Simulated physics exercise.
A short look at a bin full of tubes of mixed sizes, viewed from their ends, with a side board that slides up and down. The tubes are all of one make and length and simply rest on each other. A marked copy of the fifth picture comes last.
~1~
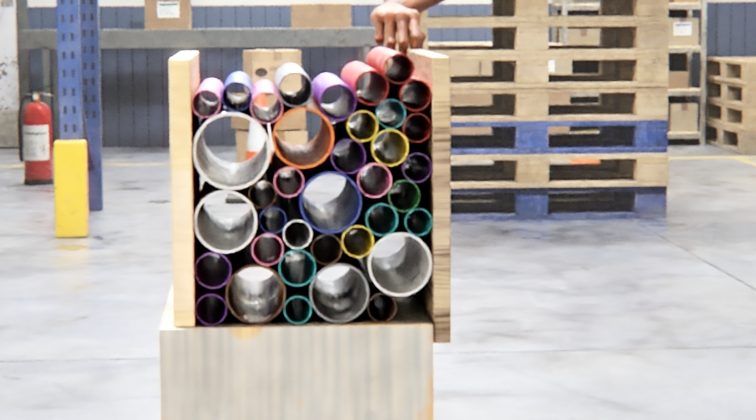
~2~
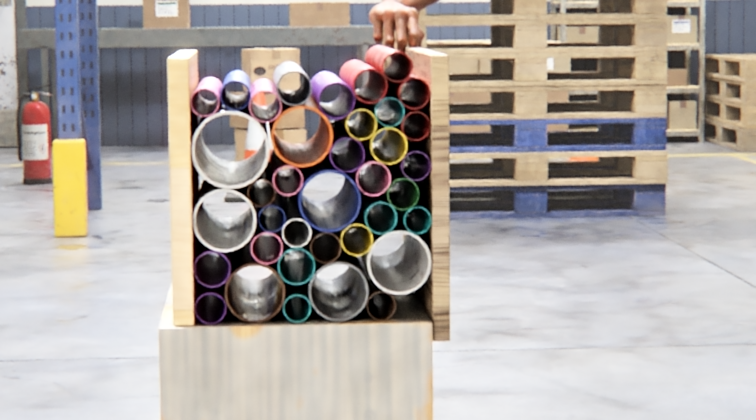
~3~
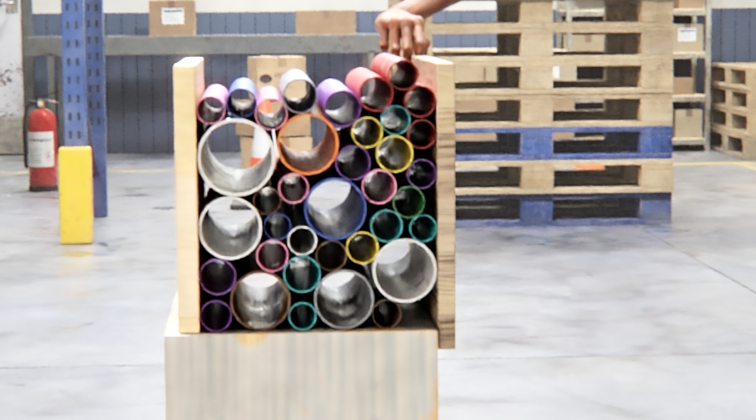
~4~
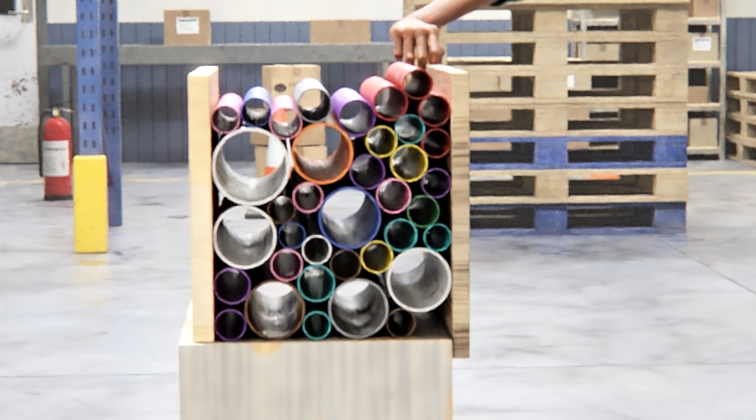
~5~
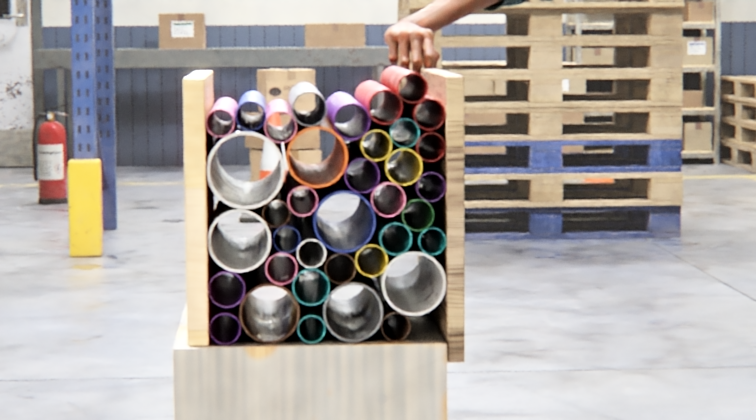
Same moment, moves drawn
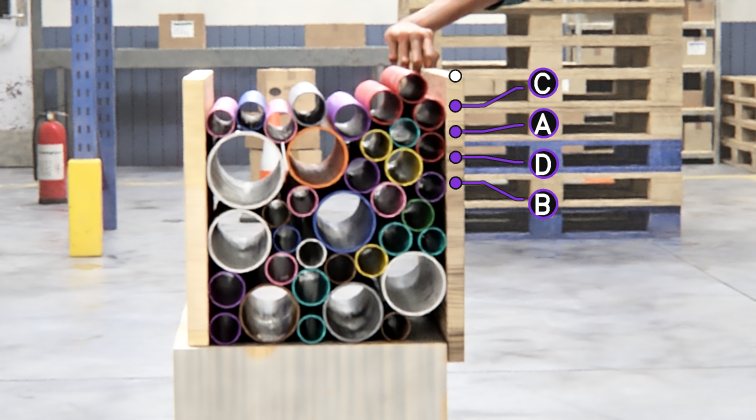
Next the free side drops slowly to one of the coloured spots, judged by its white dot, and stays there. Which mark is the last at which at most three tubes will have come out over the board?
At most to D.
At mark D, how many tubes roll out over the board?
With D, two.
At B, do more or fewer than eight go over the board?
It loses fewer than eight.
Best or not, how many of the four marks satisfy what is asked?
Three of them.
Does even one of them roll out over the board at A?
No.
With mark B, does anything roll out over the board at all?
At B: Yes.
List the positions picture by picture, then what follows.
The first picture shows a purple tube (417, 167); an orange tube (303, 138); a red tube (416, 95).
The second picture shows a red tube (415, 93); a blue tube (236, 96).
The third picture shows side board (429, 190); a purple tube (216, 315).
The fourth picture shows a turquoise tube (317, 283); a yellow tube (376, 257).
The fifth picture shows a blue tube (345, 222); a purple tube (431, 187); an orange tube (317, 157).
On the marked copy, A at (456, 132); B at (456, 183); C at (456, 106); D at (456, 157); the white dot at (455, 76).
With D. Early on, top of the board (446, 118).
Further on, top of the board (446, 157).
At the end, top of the board (446, 157), two out over the board.
As for the rest, A none out over the board; B more than three out over the board; C none out over the board.
